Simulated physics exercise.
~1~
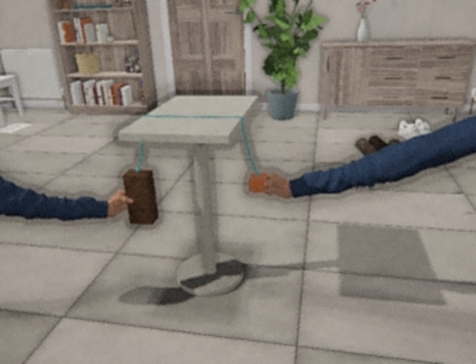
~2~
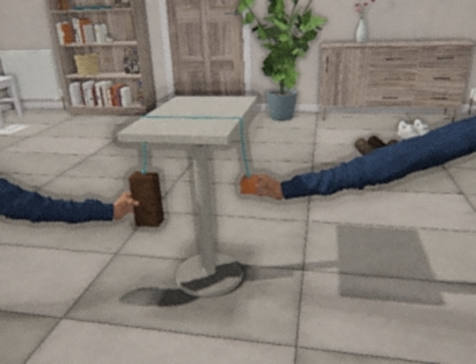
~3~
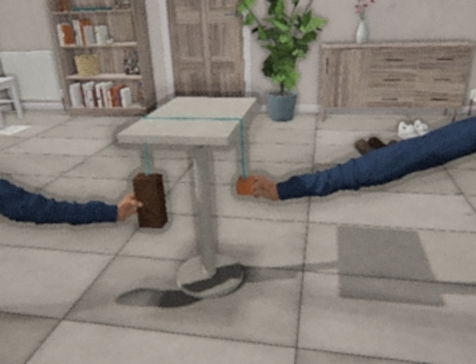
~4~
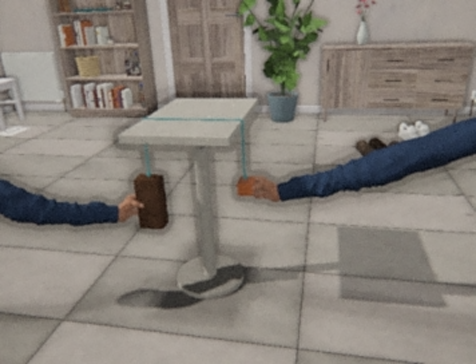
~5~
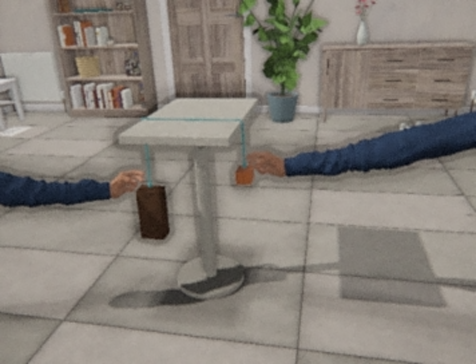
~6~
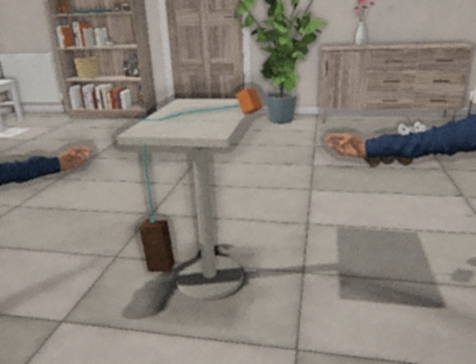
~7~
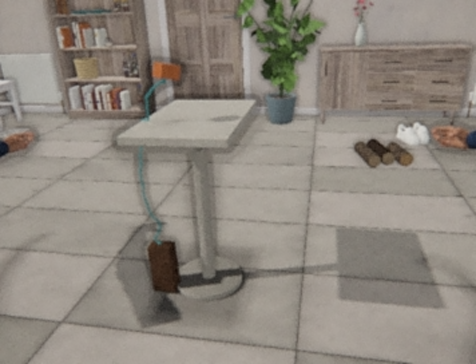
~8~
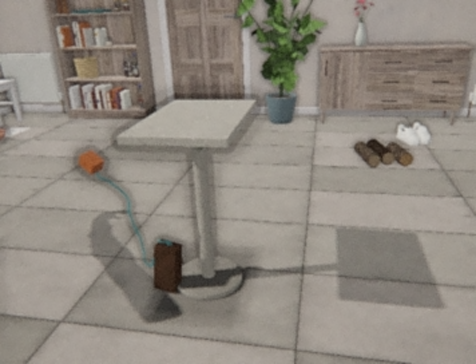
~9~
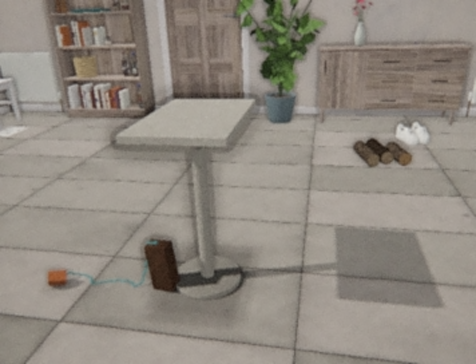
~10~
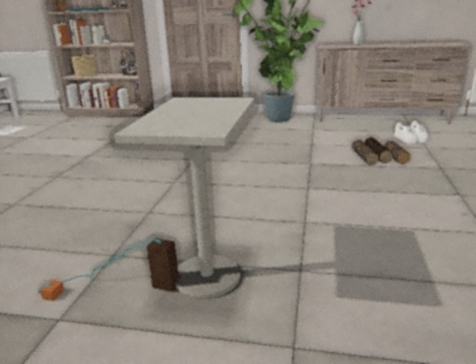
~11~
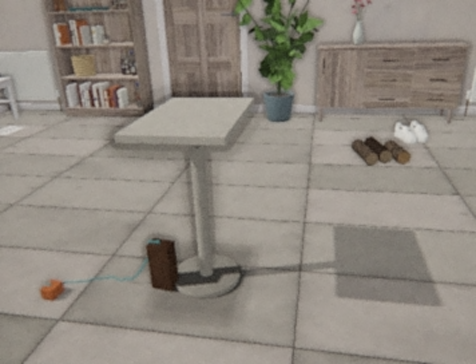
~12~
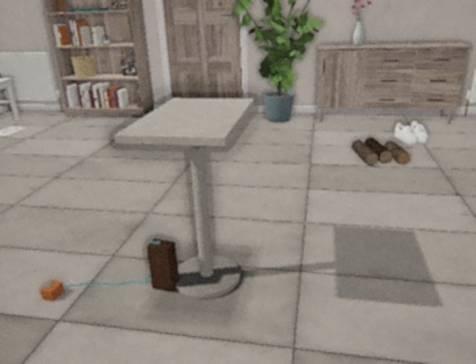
At first, two hands steady a dark brown brick on the left and a small orange block on the right, joined by a pale blue shoelace draped across a small pedestal table. The hands let go and draw back, and the brick drops along the left side. Its fall pulls the orange block up to the tabletop and over toward the left, turning as it goes. The brick lands by the table's base while the block tumbles down after it. Finally, both rest on the tiled floor, with the shoelace stretched between them on the left.
